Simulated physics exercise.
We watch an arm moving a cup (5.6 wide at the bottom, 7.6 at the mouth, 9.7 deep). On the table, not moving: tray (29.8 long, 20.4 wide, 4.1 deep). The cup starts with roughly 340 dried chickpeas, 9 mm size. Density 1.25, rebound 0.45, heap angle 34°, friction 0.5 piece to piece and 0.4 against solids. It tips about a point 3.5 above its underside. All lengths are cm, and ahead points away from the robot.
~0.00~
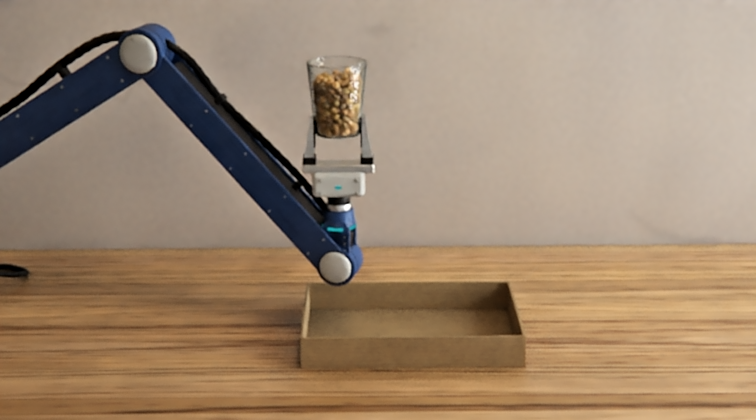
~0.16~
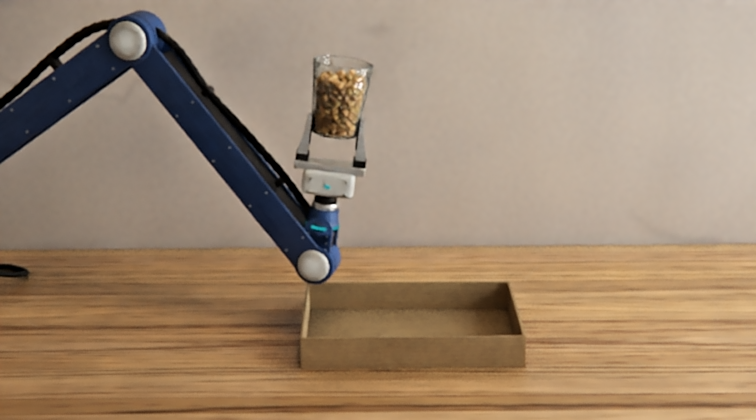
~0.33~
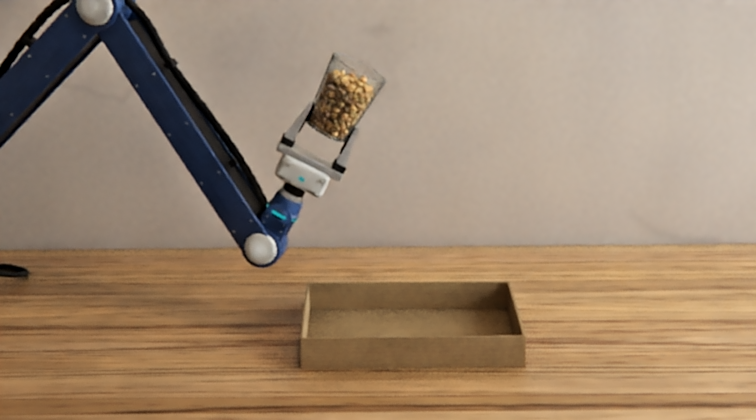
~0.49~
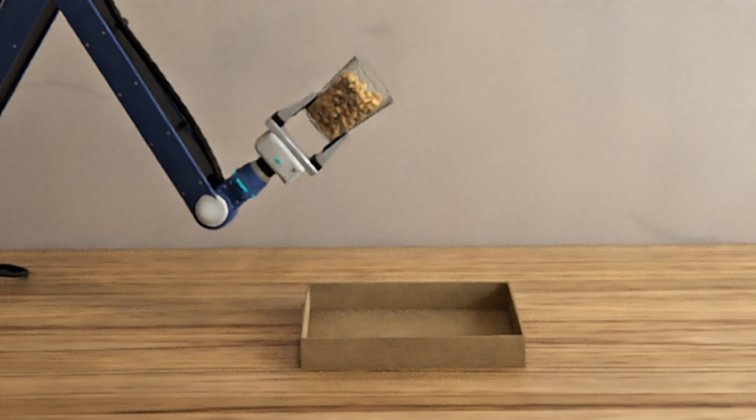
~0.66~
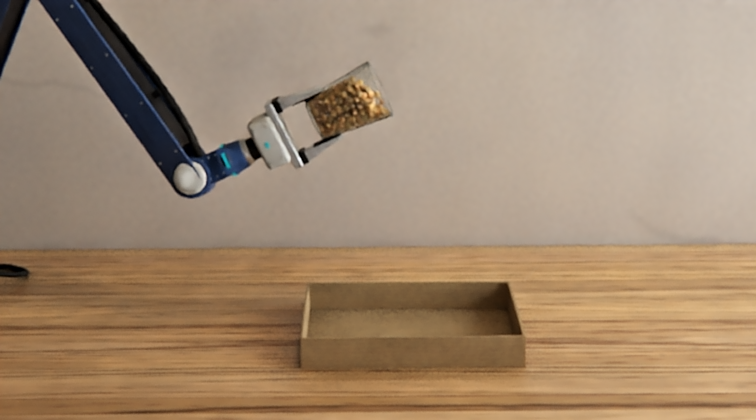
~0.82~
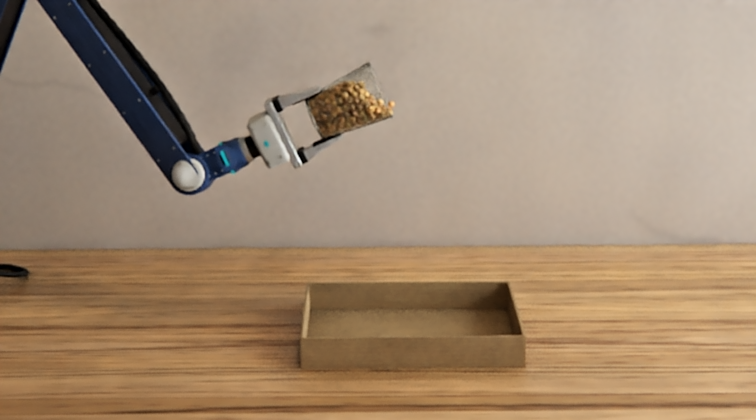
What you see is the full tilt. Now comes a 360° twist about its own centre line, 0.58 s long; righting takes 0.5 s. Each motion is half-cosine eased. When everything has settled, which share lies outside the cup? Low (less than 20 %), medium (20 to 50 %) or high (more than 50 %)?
Answer: Low; less than 20 % of the dried chickpeas finish outside the cup.
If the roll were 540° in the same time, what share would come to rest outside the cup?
Then about 5 per cent.
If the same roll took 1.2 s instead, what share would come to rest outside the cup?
Then about 10 per cent.
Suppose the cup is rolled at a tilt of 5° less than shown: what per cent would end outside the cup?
Then about 0 per cent.
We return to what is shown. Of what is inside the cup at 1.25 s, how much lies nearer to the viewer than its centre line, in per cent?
About 45 per cent.
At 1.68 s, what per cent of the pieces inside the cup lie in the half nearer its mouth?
About 45 per cent.
After 1.25 s, tipped 66°, highest piece 38 above the table; 341 in the cup, 1 in the tray, 1 in flight or on a rim.
After 1.68 s, tipped 26°, highest piece 39 above the table; 333 in the cup, 9 in the tray, 1 in flight or on a rim.
After 2.10 s, upright, highest piece 40 above the table; 333 in the cup, 10 in the tray.
After 2.80 s, upright, highest piece 40 above the table; 333 in the cup, 10 in the tray.
In the end, 333 in the cup, 10 in the tray. That is 3 % outside the cup.
